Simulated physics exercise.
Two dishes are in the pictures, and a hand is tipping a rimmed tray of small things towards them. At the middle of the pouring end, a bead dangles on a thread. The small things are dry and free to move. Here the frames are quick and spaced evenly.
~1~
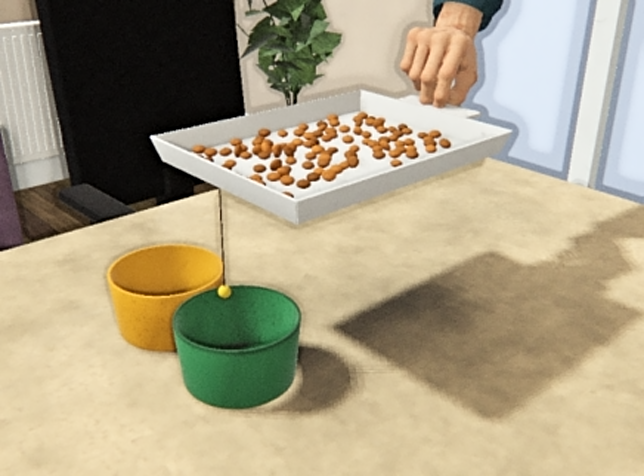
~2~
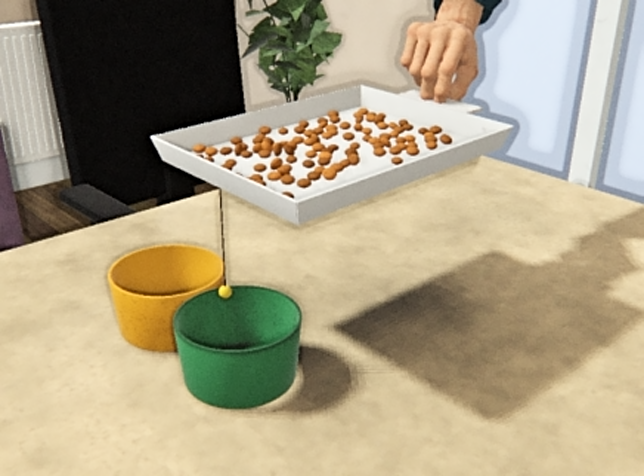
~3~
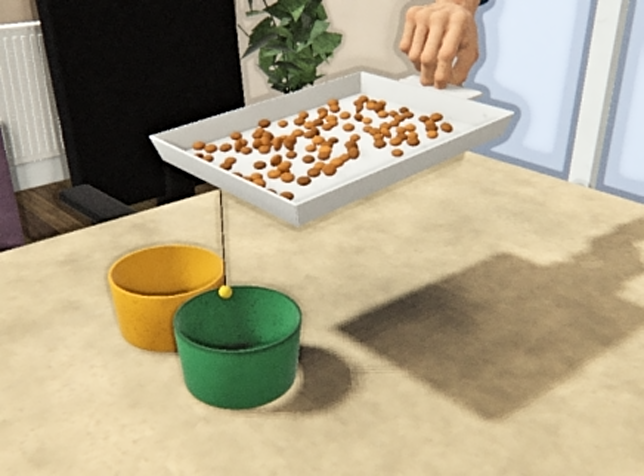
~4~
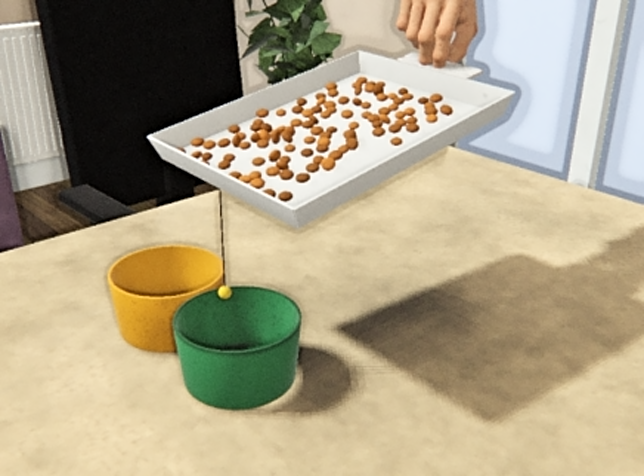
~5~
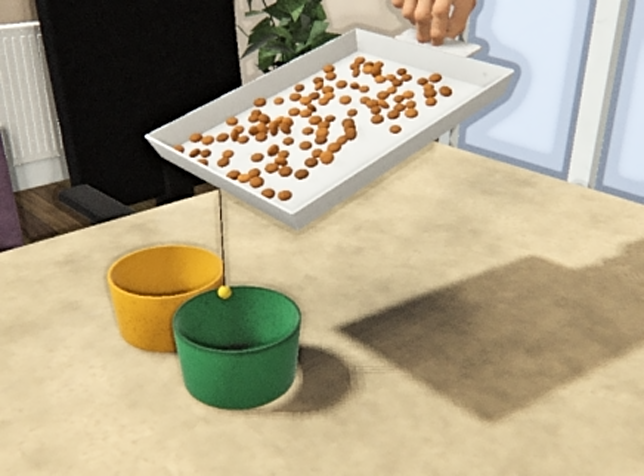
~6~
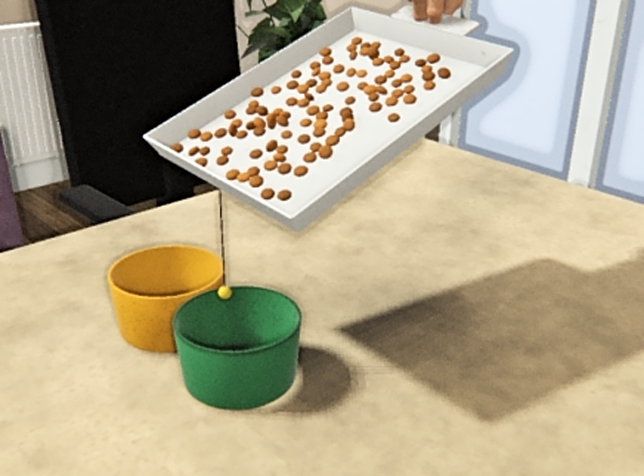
Above a table with two bowls, a hand steadily raises one end of a kibble-covered tray.
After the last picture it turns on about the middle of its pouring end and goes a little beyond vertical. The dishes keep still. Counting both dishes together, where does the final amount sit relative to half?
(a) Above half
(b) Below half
b, below half.
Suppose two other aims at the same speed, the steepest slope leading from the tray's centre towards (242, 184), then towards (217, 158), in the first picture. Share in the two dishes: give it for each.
30 and 100 per cent, in that order.
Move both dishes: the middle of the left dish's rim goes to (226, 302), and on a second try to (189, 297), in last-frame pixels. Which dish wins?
The first time it is the dish to the right, and the second time it is the dish to the right.
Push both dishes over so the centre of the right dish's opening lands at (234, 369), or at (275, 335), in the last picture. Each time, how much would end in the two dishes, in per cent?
Respectively 100 % and 50 %.
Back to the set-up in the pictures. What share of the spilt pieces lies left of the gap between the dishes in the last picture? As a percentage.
Estimate: About 60 percent.
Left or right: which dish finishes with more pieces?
That would be the rightward one.
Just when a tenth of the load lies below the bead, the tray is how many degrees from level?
Close to 80° of tilt at that moment.
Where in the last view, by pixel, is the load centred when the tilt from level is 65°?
The middle of the pieces sits at roughly (239, 174).
Soon after the last picture, tray tipped steeply; all on the tray.
A little later, tray tipped past a quarter turn; about half on the tray; a small part in the right dish; about a quarter outside both; a small part in the air.
Later still, tray tipped past a quarter turn; about a third in the right dish; about two thirds outside both.
At rest, tray tipped past a quarter turn; about a third in the right dish; none in the left dish; about two thirds outside both.
